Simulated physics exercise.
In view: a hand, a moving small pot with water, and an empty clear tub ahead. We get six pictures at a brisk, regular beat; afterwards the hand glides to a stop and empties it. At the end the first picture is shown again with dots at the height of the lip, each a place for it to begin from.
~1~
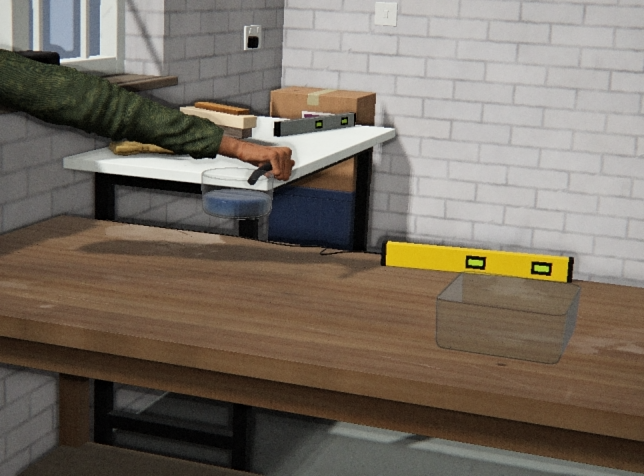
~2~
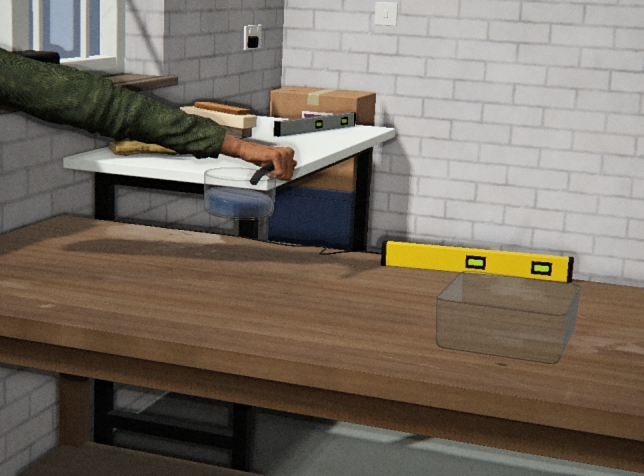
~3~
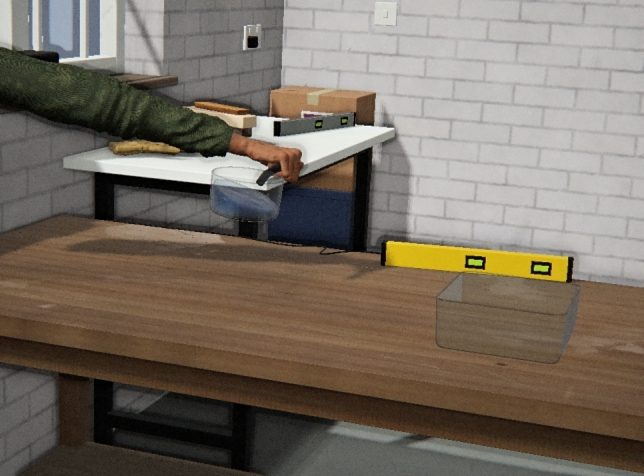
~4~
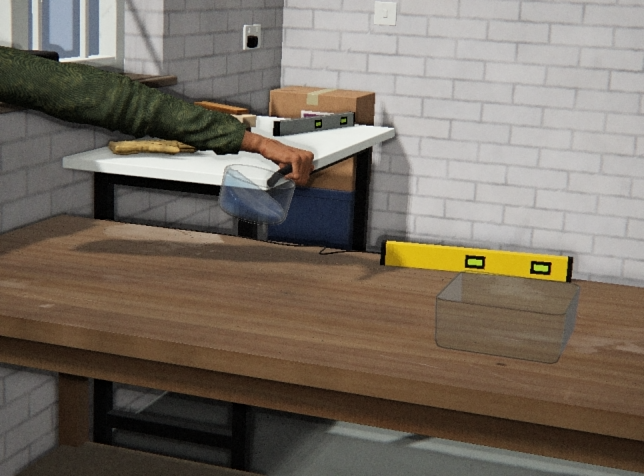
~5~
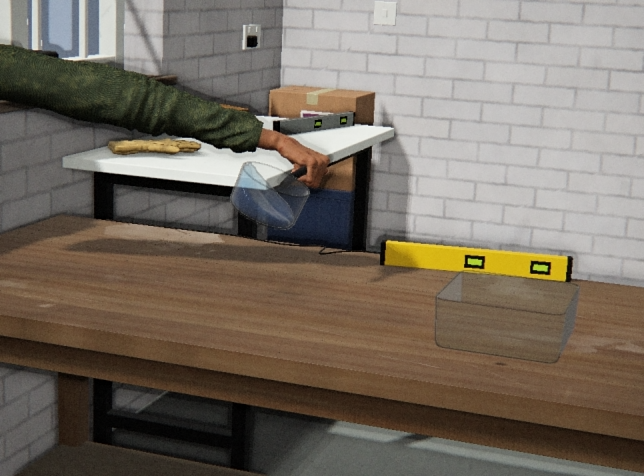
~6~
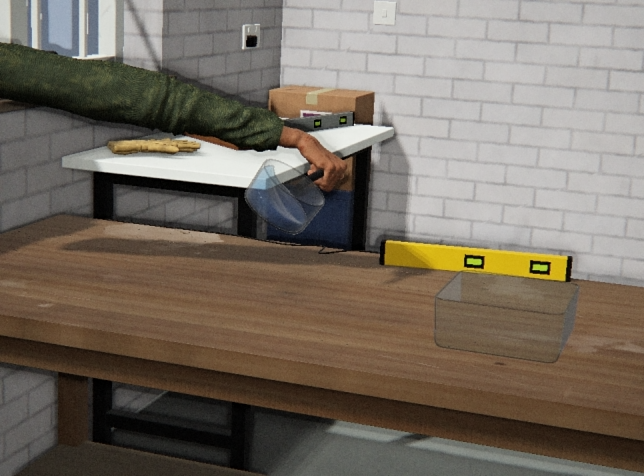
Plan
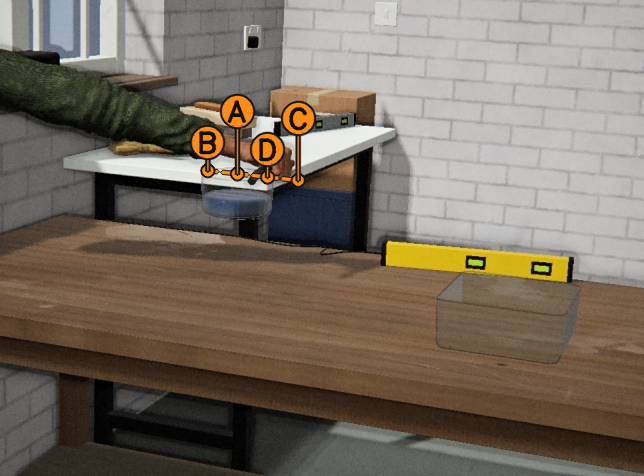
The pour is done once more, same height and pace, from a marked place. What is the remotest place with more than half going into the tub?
I would pick dot C.
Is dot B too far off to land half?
Yes, that goes wrong.
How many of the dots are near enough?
One.
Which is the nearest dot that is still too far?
D it is.
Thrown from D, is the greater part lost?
Yes.
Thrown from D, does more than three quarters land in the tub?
No, it does not.
In orange, A at (237, 173); B at (207, 170); C at (298, 180); D at (267, 177).
For dot A, about 5 % lands in the tub, 89 % falls short and 6 % goes beside or beyond.
For dot B, about 0 % lands in the tub, 97 % falls short and 3 % goes beside or beyond.
For dot C, about 70 % lands in the tub, 21 % falls short and 9 % goes beside or beyond.
For dot D, about 35 % lands in the tub, 51 % falls short and 14 % goes beside or beyond.
